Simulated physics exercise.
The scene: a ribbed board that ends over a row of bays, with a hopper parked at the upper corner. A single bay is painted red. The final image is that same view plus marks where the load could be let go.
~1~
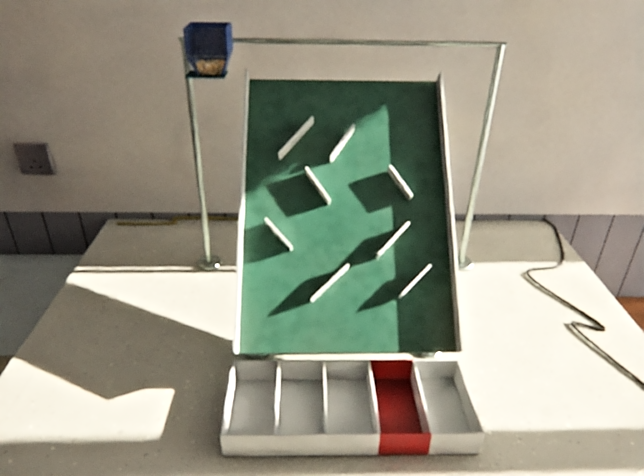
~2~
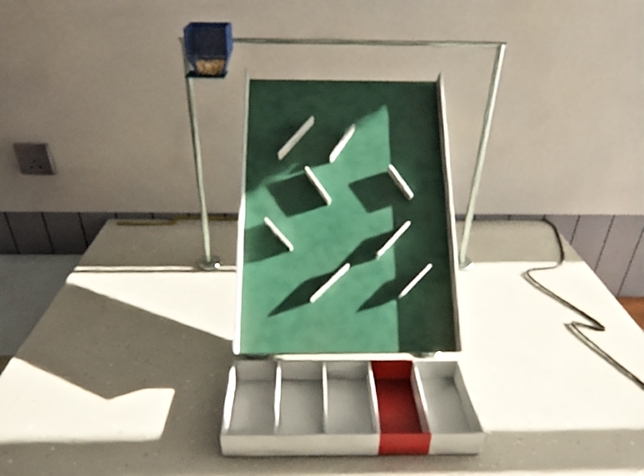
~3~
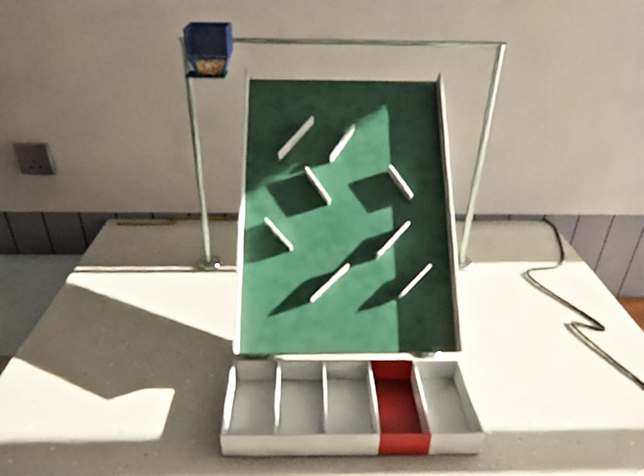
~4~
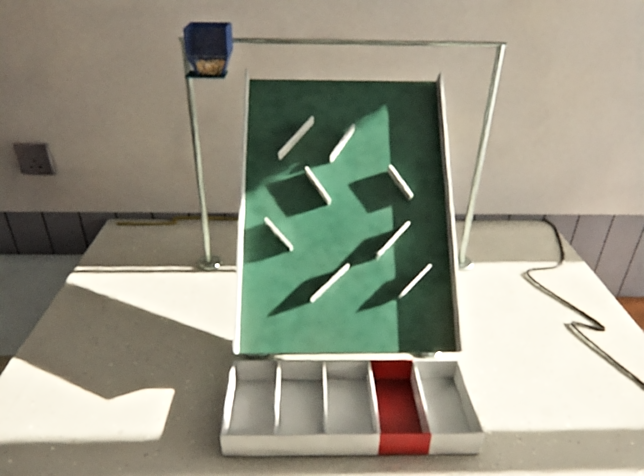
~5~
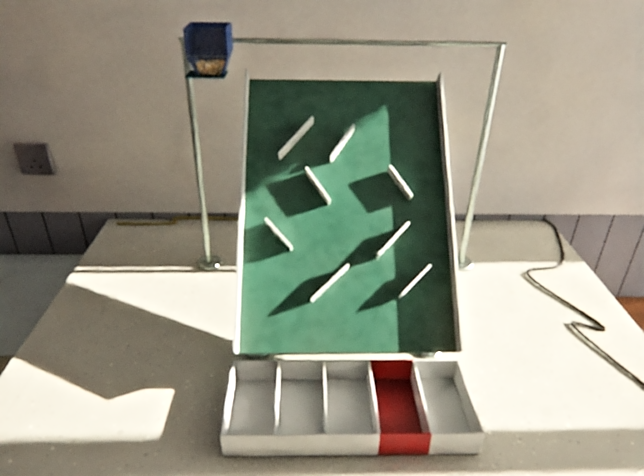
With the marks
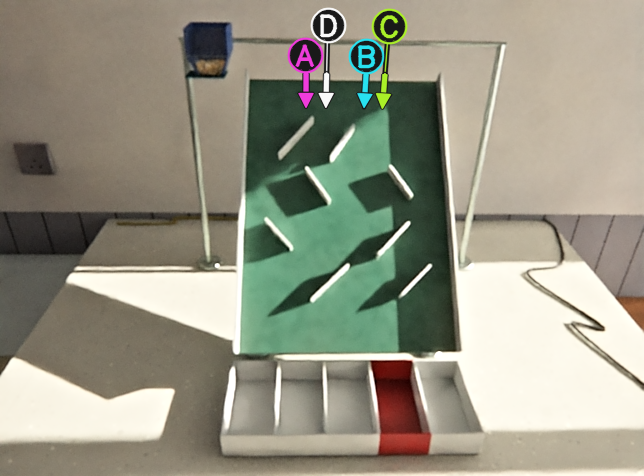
A ribbed green board stands above a row of bays, one red, and nothing moves.
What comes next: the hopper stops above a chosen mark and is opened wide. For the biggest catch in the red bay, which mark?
I would pick mark D.
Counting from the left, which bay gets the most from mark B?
The third.
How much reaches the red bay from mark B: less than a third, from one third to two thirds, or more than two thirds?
It is less than a third.
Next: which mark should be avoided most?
Here it is mark C.
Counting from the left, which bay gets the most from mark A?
The first from the left.
On the marked copy, mark A meets the board at (306, 102); mark B meets the board at (364, 102); mark C meets the board at (382, 103); mark D meets the board at (326, 102).
With A, about a quarter in the red bay, about two thirds in other bays, a small part outside the box.
With B, about a quarter in the red bay, about two thirds in other bays, a small part outside the box.
With C, a stray few in the red bay, most in other bays, a small part outside the box.
With D, about half in the red bay, about a third in other bays, a small part outside the box.
